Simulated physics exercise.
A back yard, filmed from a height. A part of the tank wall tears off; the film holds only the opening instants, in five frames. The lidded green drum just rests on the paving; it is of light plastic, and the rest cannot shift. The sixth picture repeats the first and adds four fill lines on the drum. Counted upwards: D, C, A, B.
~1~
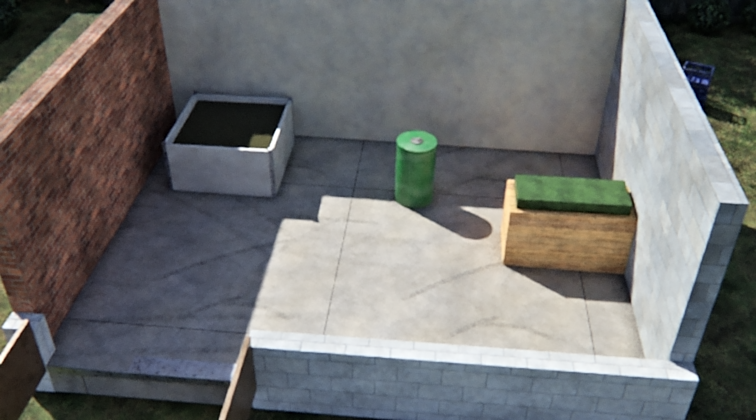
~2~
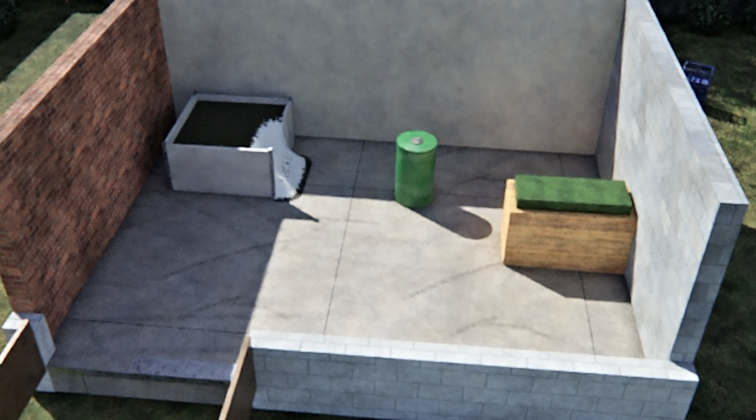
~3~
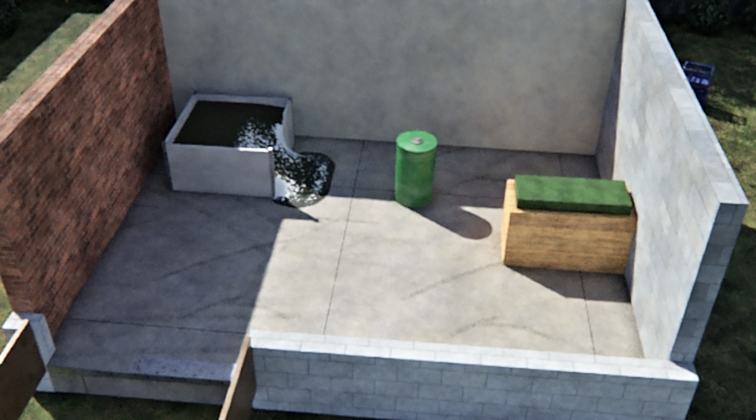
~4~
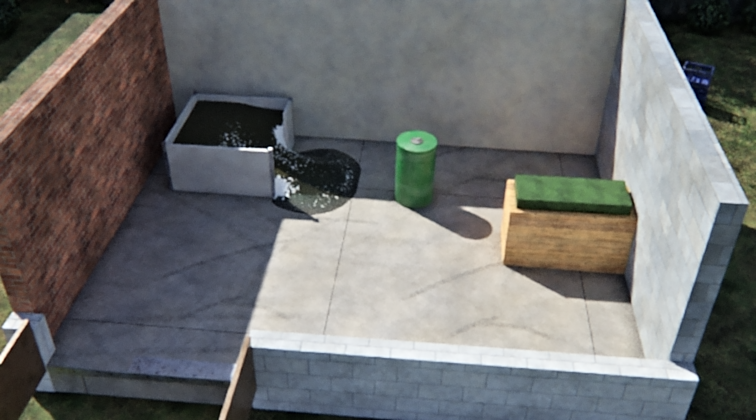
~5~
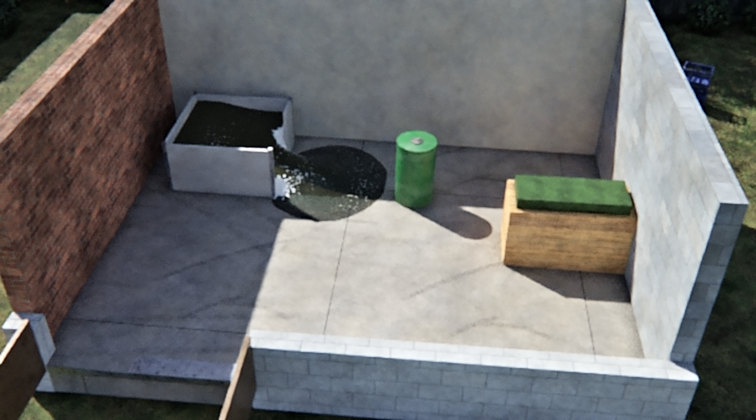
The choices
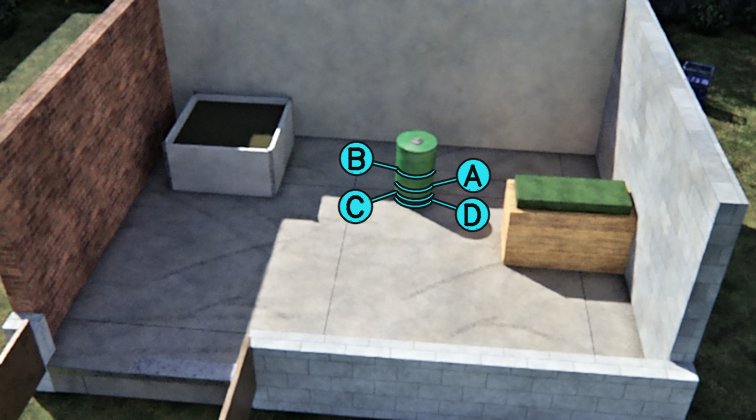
Dark water poured out of the right side of a pale, open-topped tank in a walled yard and spread across the concrete in a widening puddle towards a green drum, which stayed still.
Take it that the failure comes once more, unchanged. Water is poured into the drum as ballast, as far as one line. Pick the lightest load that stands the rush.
Mark B just does it.
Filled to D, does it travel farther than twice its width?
Yes, clearly.
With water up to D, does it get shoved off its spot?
Yes, that goes wrong.
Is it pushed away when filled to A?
Yes, it does.
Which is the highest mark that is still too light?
That is mark A.
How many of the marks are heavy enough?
One.
In cyan, A at (413, 191); B at (414, 177); C at (413, 200); D at (413, 206); from the bottom up D, C, A, B.
For mark A, it is pushed about half its own width away.
For mark B, it does not move.
For mark C, it is pushed about 3 times its own width away.
For mark D, it is pushed about 5 times its own width away.
